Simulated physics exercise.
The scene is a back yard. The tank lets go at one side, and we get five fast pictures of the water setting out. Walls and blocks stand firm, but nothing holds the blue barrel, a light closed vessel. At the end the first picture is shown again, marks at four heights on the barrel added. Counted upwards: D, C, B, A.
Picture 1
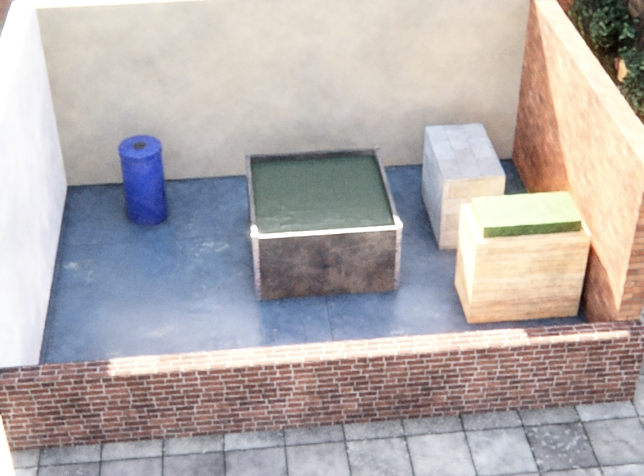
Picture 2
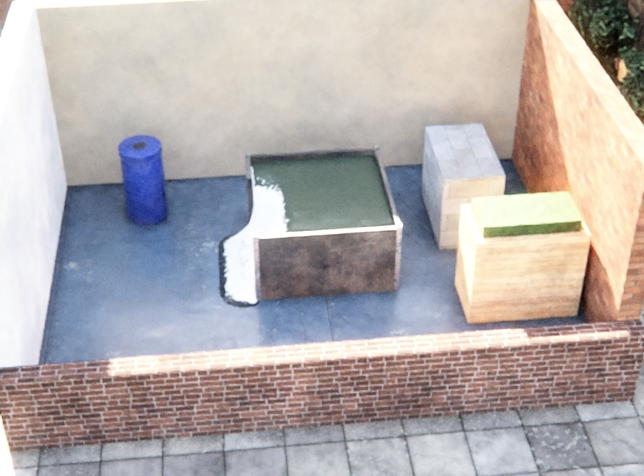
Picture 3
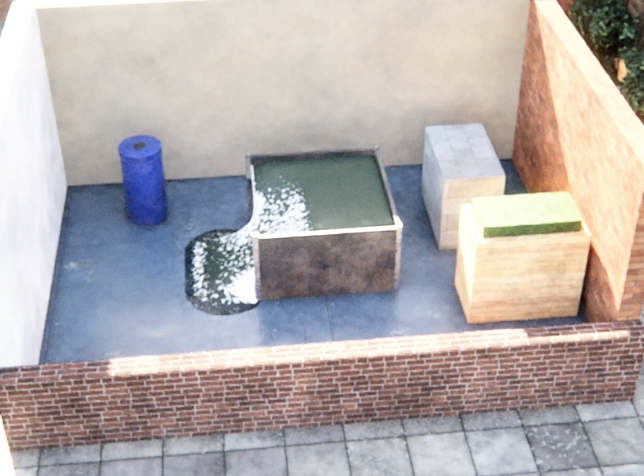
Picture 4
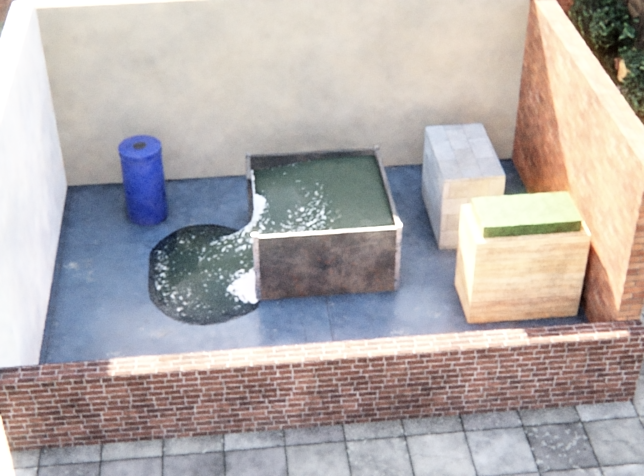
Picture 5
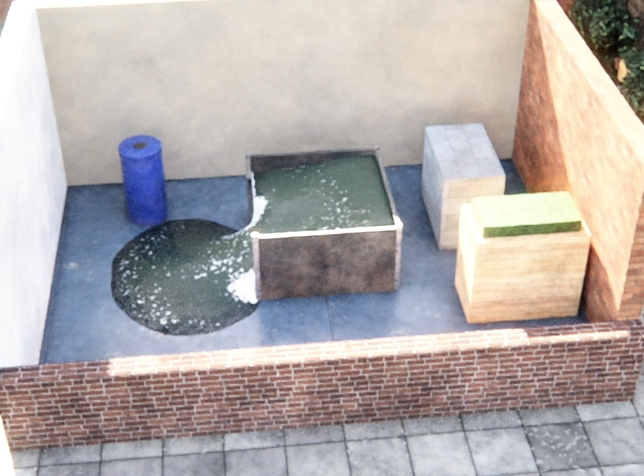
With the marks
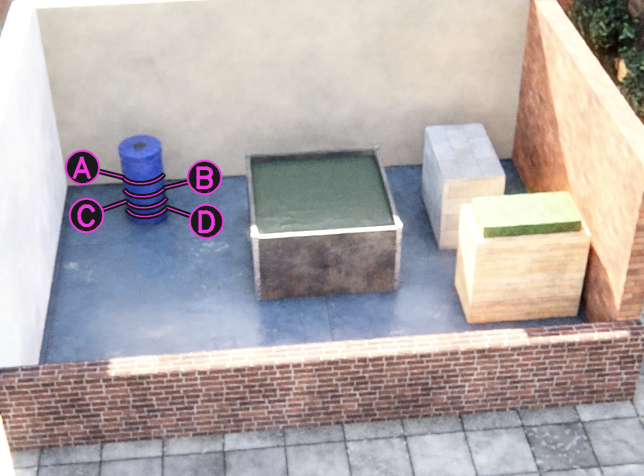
Green water pouring from the left side of a square tank and spreading in a widening pool across a back yard's blue ground.
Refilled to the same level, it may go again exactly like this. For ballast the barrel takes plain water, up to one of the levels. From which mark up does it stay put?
Go for C.
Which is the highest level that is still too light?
It is D.
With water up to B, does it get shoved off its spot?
No, not at all.
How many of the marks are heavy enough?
Three of them.
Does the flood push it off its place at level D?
Yes, that goes wrong.
On the marked copy, A at (142, 183); B at (144, 196); C at (145, 207); D at (146, 216); from the bottom up D, C, B, A.
For level A, it does not move.
For level B, it does not move.
For level C, it does not move.
For level D, it is pushed about its own width away.
